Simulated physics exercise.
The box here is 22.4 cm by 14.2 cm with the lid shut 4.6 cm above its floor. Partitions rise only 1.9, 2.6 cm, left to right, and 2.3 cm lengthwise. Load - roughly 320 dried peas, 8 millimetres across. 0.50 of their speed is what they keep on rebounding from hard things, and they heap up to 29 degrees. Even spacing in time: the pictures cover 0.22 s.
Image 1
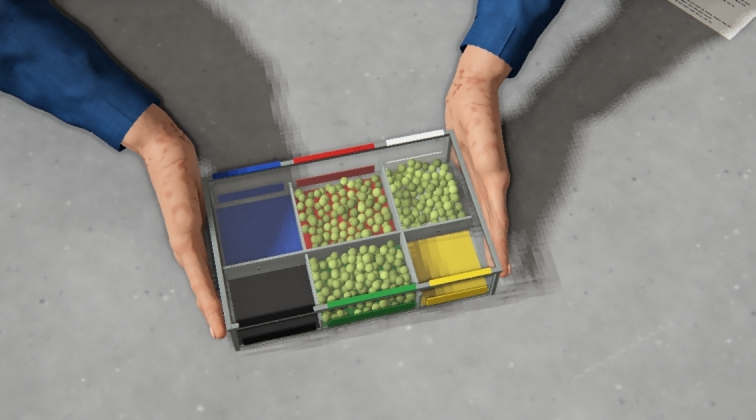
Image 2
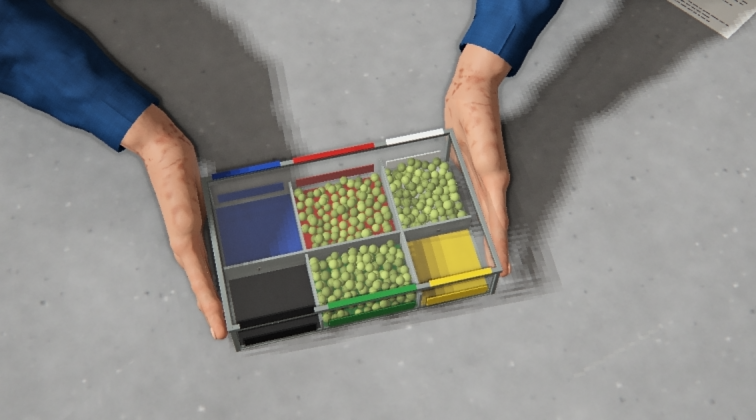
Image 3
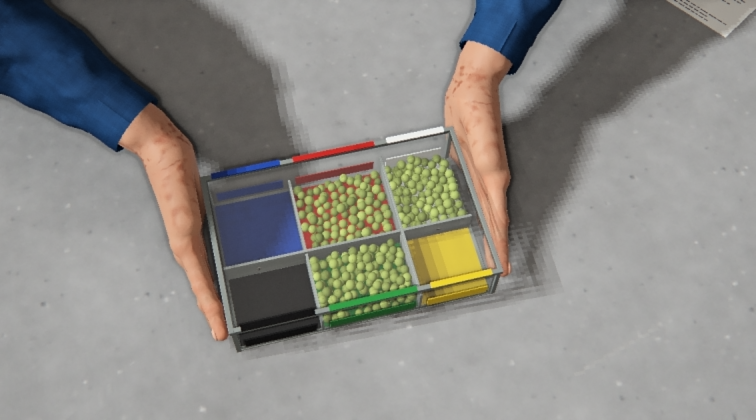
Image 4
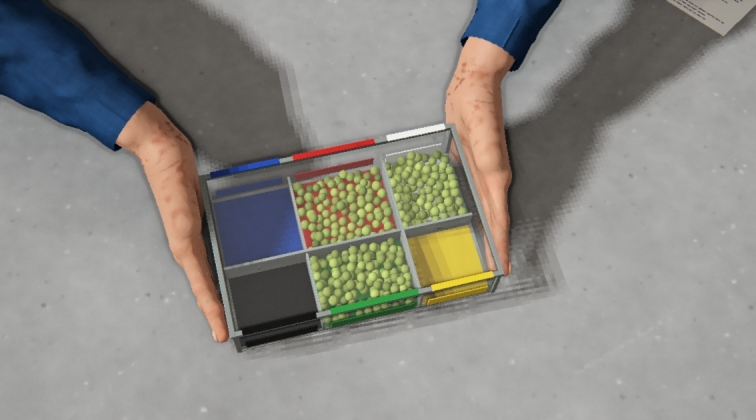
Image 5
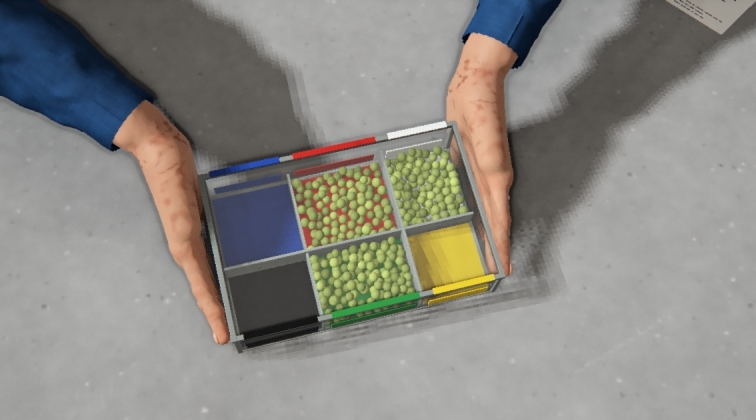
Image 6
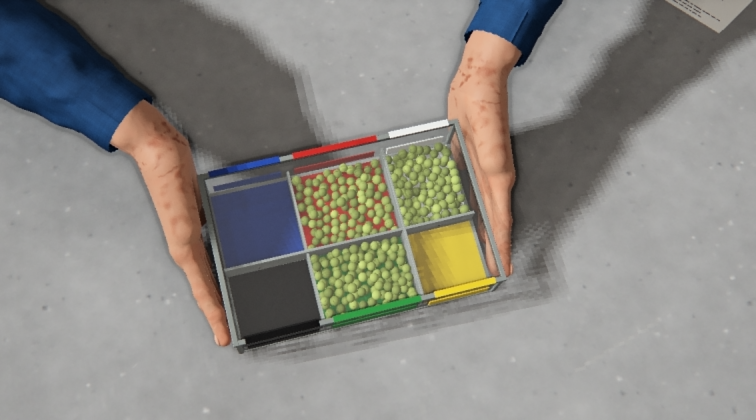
The clip opens on two hands in blue sleeves holding a clear, six-compartment box above a grey surface, with green peas in the red, white and green sections and the blue, black and yellow ones empty. The hands gradually tilt the box slightly, while the peas stay in the same three sections.
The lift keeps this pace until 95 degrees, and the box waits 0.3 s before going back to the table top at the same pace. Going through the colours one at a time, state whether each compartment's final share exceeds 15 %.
Result: Red: Stays behind the line; blue: Stays behind the line; green: Crosses the line; yellow: Crosses the line; white: Stays behind the line; black: Stays behind the line.
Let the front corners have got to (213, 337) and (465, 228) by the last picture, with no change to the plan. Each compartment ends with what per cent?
Each compartment ends with, in per cent, red 5, blue 45, green 5, yellow 0, white 0 and black 50.
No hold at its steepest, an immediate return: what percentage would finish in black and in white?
In that case black 5, white 5.
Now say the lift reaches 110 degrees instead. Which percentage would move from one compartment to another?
Near 70 in a hundred.
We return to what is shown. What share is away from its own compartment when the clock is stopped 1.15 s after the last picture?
Value: Close to 45 %.
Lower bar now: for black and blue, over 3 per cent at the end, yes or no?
Note - black affirmative, blue negative.
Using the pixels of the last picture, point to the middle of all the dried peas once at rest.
Close to pixel (391, 285).
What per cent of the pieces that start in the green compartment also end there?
Something like 90 in a hundred.
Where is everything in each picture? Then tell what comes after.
Box tilt 0 degrees, front corners at (232, 326) and (497, 268); red 30 %, green 35 %, white 35 %, in the first picture.
Box tilt 1 degrees, front corners at (232, 327) and (497, 268), in the second picture.
Box tilt 3 degrees, front corners at (234, 329) and (497, 269), in the third picture.
Box tilt 6 degrees, front corners at (235, 333) and (499, 272), lowest corner left front, in the fourth picture.
Box tilt 10 degrees, front corners at (236, 337) and (500, 274), lowest corner left front, in the fifth picture.
Box tilt 14 degrees, front corners at (238, 341) and (501, 277), lowest corner left front; red 30 %, green 35 %, white 35 %, in the sixth picture.
Then, 1.15 s after the last picture, tilt 95 degrees; red 15 %, green 50 %, yellow 25 %, white 10 %.
Then, 1.91 s after the last picture, tilt 49 degrees; red 5 %, green 55 %, yellow 30 %, white 5 %, black 5 %.
Then, 2.70 s after the last picture, tilt 0 degrees; red 5 %, green 55 %, yellow 30 %, white 5 %, black 5 %.
In the end, red 5 %, blue 0 %, green 55 %, yellow 30 %, white 5 %, black 5 %.
